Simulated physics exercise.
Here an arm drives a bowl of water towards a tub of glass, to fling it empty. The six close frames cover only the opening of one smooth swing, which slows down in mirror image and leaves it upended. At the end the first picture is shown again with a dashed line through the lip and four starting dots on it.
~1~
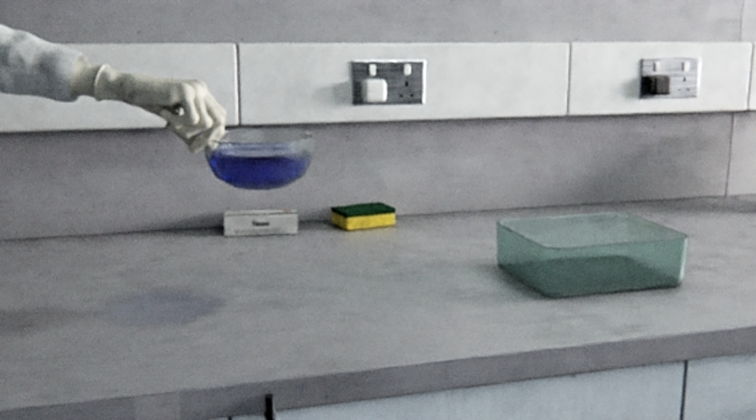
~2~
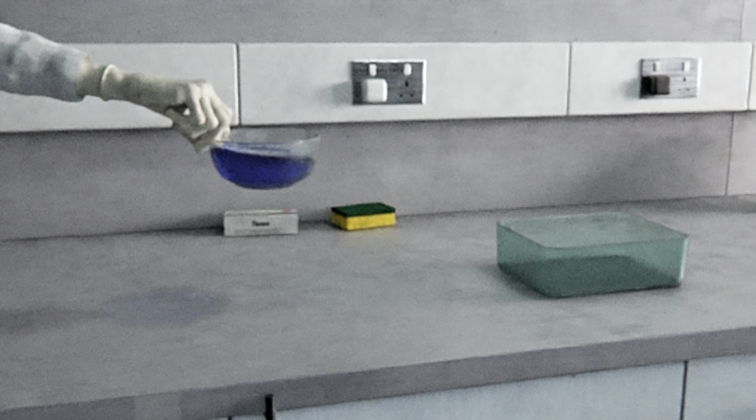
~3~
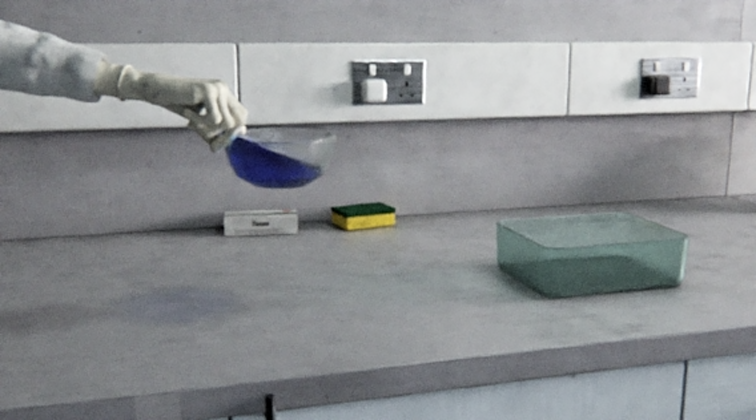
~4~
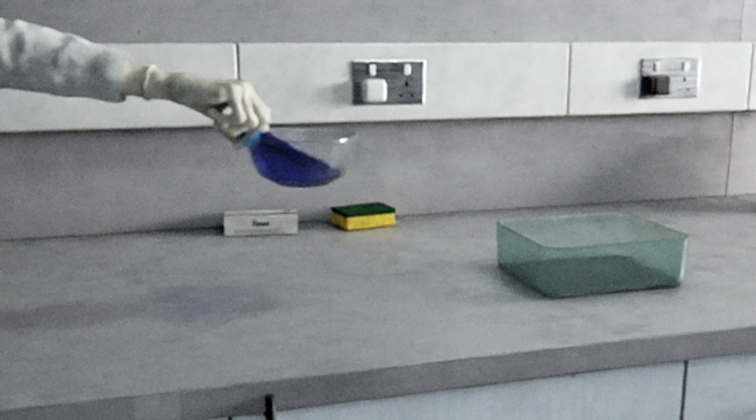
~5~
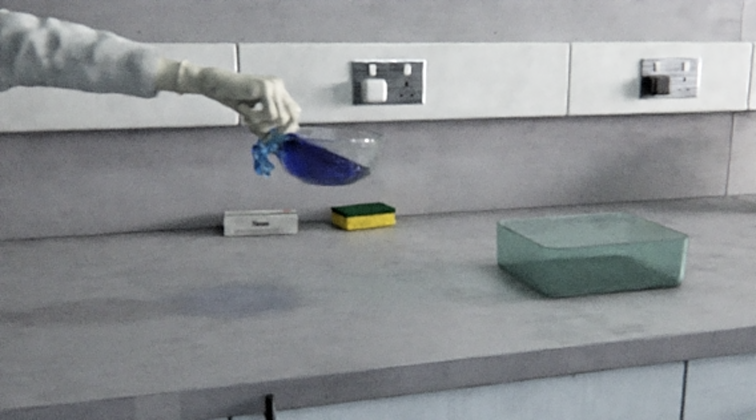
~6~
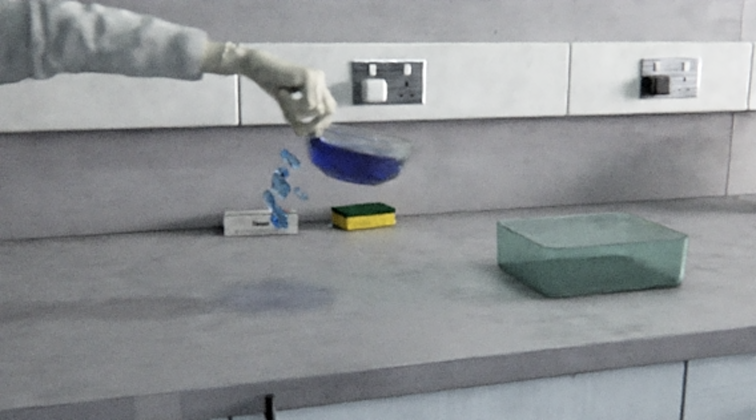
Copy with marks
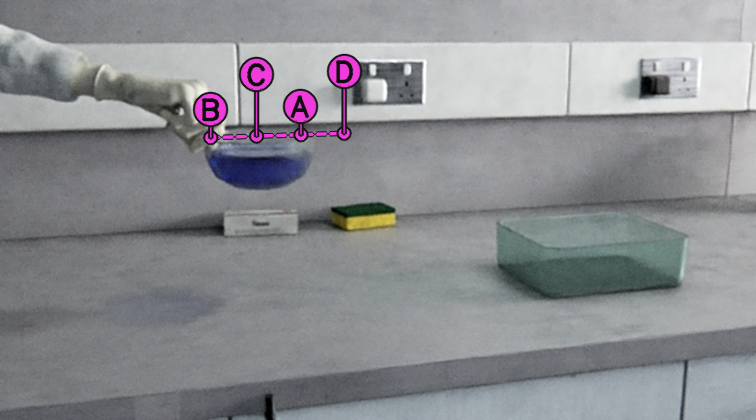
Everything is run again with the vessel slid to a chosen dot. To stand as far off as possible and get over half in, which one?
It is D.
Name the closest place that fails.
The answer is A.
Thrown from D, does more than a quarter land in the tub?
Yes.
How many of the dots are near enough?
One.
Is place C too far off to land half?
Yes, it does.
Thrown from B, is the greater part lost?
Yes, it does.
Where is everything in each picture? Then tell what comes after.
Upright, lip at (311, 134); tub from (540, 297) to (681, 284); nothing has left yet.
Upright, lip at (316, 134); nothing has left yet.
Upright, lip at (331, 133); water is over the rim, down to (234, 136).
Upright, lip at (353, 133); water is over the rim, down to (249, 149).
Tipped about 2°, lip at (380, 134); water is over the rim, down to (286, 178).
Tipped about 11°, lip at (409, 140); water is over the rim, down to (331, 226).
On the marked copy, A at (300, 134); B at (210, 137); C at (256, 136); D at (344, 133).
With A, about 33 % lands in the tub, 61 % falls short and 6 % goes beside or beyond.
With B, about 0 % lands in the tub, 100 % falls short.
With C, about 0 % lands in the tub, 99 % falls short.
With D, about 62 % lands in the tub, 27 % falls short and 11 % goes beside or beyond.
